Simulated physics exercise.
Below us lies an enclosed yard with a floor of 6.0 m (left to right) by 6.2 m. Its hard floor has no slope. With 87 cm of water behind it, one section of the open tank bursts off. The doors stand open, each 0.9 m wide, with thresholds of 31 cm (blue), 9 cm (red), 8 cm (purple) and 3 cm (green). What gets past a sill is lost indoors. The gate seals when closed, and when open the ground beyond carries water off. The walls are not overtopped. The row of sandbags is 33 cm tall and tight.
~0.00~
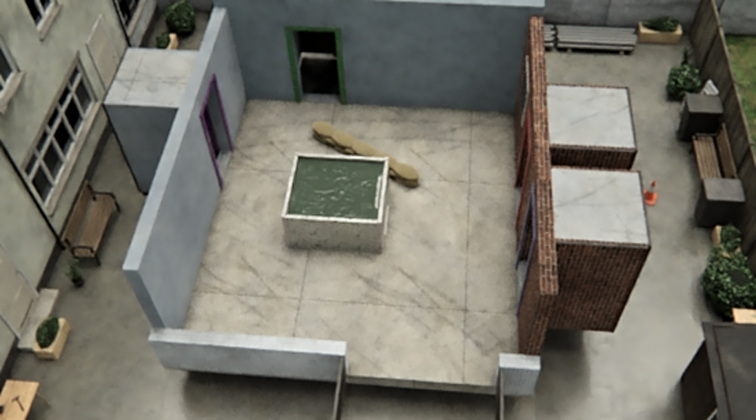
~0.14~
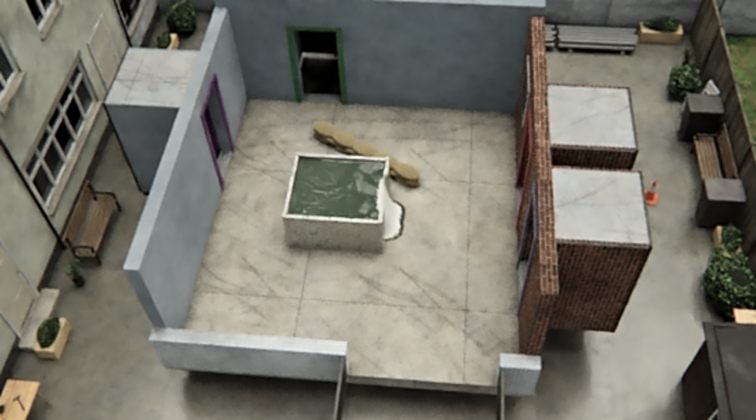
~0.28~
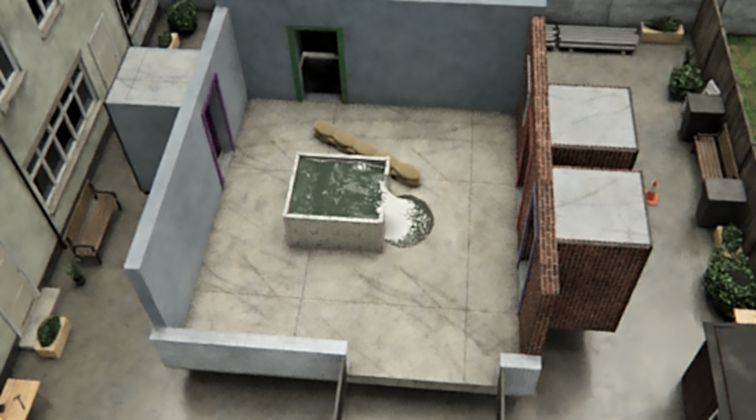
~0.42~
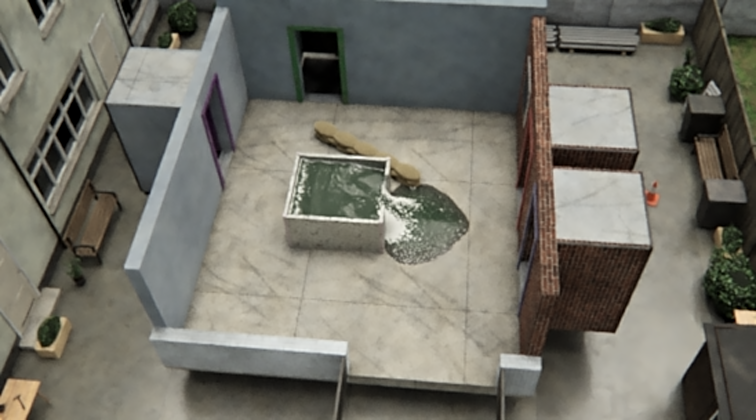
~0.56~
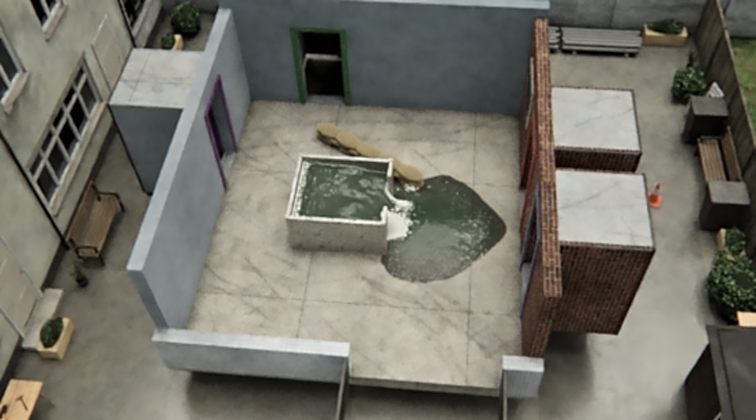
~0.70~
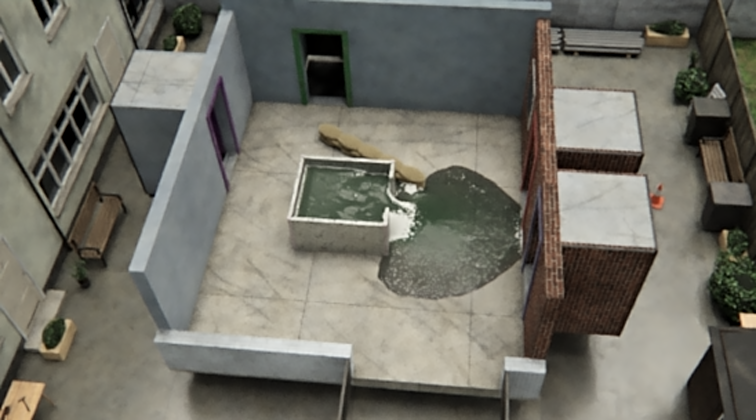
Dark green water sits in a pale open tank, then bursts through its right side and spreads in a widening, white-flecked pool across the floor toward the brick wall. The high view looks down into a walled yard with blue-grey walls, a green-framed doorway at the back and a purple-framed one at left. A tan, elongated object lies behind the tank, while the camera shifts very slightly.
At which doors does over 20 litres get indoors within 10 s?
Within that time: At the blue door it keeps below the limit; at the red door it goes over the limit; at the purple door it keeps below the limit; at the green door it exceeds the limit.
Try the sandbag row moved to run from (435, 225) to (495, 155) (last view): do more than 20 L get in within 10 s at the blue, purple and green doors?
Against that limit: Blue under, purple below, green under.
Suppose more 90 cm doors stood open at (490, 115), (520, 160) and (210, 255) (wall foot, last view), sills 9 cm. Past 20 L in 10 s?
In that order: Past it, past it, under.
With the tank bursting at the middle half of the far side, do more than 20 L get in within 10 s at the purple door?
Against that limit: Purple over.
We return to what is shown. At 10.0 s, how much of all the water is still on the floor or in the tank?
About 60 per cent.
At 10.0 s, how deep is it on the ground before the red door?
Roughly 6.0 cm deep.
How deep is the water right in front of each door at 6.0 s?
In cm: Blue 8, red 11, purple 0, green 6.
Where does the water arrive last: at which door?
It is the purple one.
After 1.4 s water covers 30 % of the floor and is deepest (43 cm) near (393, 224); blue door 23 cm at the sill, 0 L in, red door 19 cm at the sill, 66 L in, purple door not reached, green door not reached.
After 2.2 s water covers 30 % of the floor and is deepest (32 cm) near (514, 368); blue door 19 cm at the sill, 0 L in, red door 25 cm at the sill, 167 L in, purple door not reached, green door not reached.
After 3.5 s water covers 40 % of the floor and is deepest (22 cm) near (393, 224); blue door 14 cm at the sill, 0 L in, red door 19 cm at the sill, 237 L in, purple door not reached, green door not reached.
After 6.0 s water covers 55 % of the floor and is deepest (13 cm) near (393, 224); blue door 8 cm at the sill, 0 L in, red door 11 cm at the sill, 278 L in, purple door not reached, green door 6 cm at the sill, 1 L in.
After 10.0 s water covers 80 % of the floor and is deepest (8 cm) near (259, 111); blue door 4 cm at the sill, 0 L in, red door 6 cm at the sill, 280 L in, purple door 3 cm at the sill, 0 L in, green door 6 cm at the sill, 36 L in.
